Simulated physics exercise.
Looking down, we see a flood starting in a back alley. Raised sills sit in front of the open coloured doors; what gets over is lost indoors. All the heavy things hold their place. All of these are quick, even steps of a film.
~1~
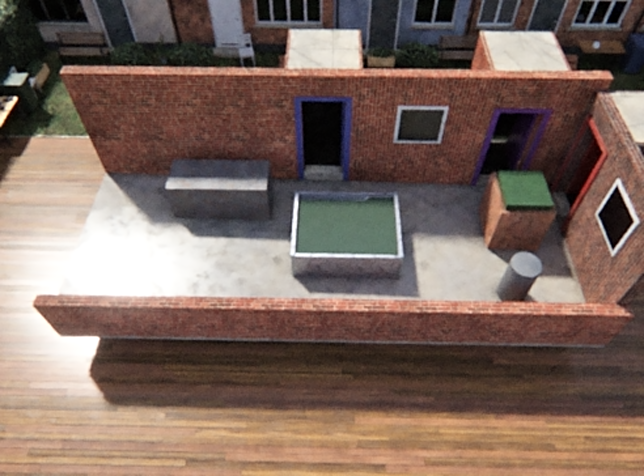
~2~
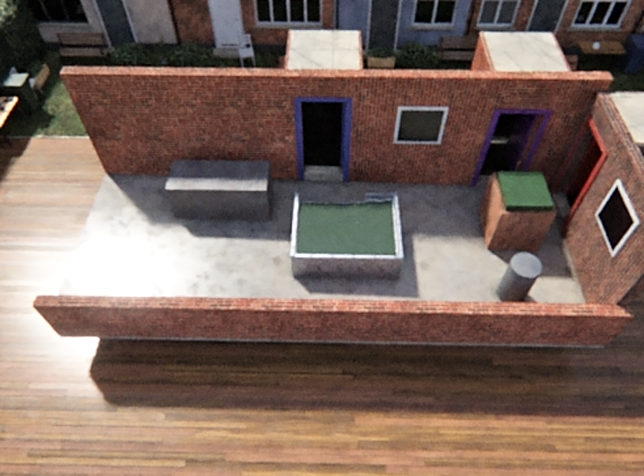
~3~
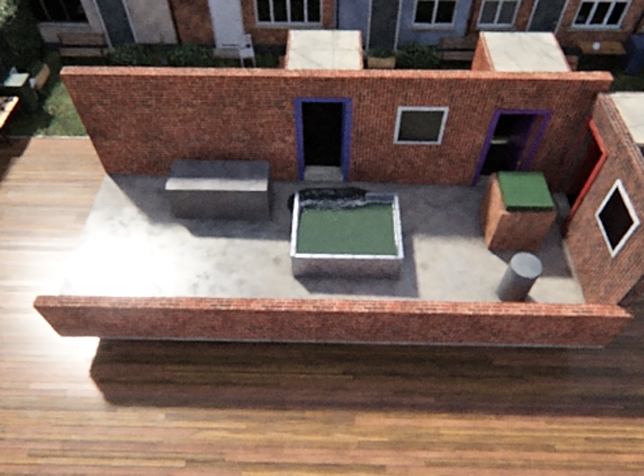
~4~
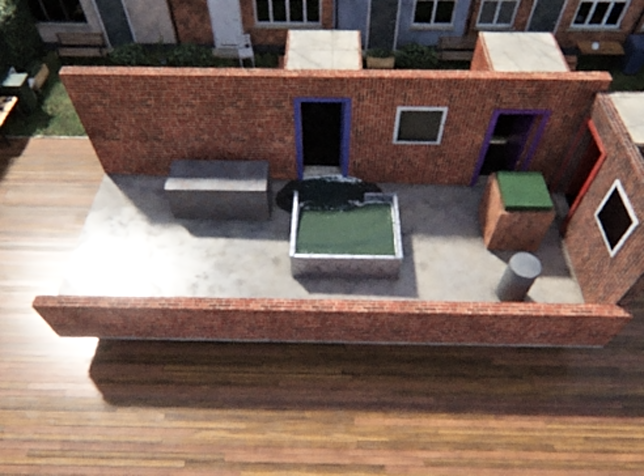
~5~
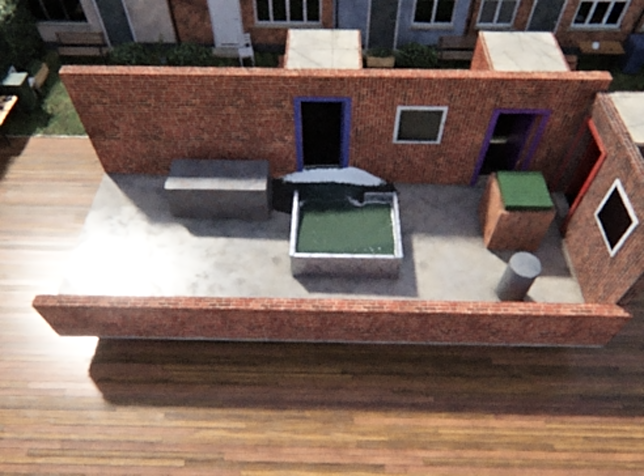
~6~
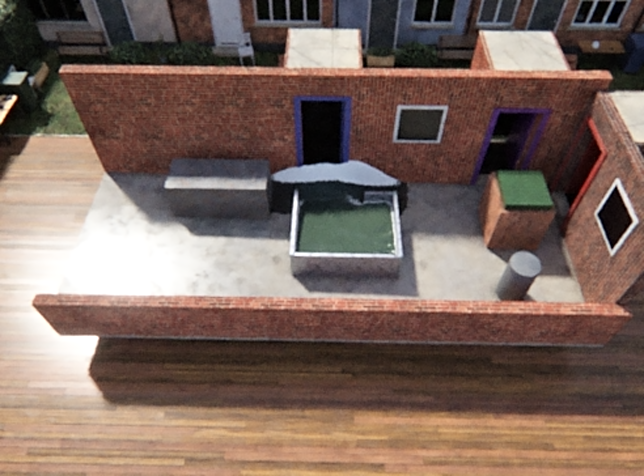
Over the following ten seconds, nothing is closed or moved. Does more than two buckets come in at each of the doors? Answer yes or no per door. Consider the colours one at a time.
The purple door no, the blue door yes, the red door no.
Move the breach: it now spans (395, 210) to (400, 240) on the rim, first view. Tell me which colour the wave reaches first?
Lab note - earliest arrival at the purple-painted one.
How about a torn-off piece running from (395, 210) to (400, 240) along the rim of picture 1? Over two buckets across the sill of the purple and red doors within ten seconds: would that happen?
Purple: Above; red: Below.
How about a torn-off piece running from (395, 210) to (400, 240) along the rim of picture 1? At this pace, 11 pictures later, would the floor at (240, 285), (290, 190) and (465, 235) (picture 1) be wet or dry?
Going through them, the first would be still bare, the next still bare and the last submerged.
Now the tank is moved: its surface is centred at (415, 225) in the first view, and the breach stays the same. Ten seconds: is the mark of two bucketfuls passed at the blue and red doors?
Blue: Below the limit; red: Above the limit.
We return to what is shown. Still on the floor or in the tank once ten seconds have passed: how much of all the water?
I'd put it near 80 %.
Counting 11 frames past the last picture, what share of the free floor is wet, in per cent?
My best guess is some 35 %.
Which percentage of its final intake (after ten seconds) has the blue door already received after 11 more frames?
Close to 90 %.
A moment on, water covers 15 % of the floor; the purple door not reached, the blue door over two buckets in, the red door not reached.
Next, water covers 35 % of the floor; the purple door wet at the sill, nothing in, the blue door far over two buckets in, the red door wet at the sill, nothing in.
Then, water covers 50 % of the floor; the purple door wet at the sill, nothing in, the blue door far over two buckets in, the red door under two buckets in.
Later, water covers 70 % of the floor; the purple door wet at the sill, nothing in, the blue door far over two buckets in, the red door under two buckets in.
In the end, water covers 70 % of the floor; the purple door wet at the sill, nothing in, the blue door far over two buckets in, the red door under two buckets in.
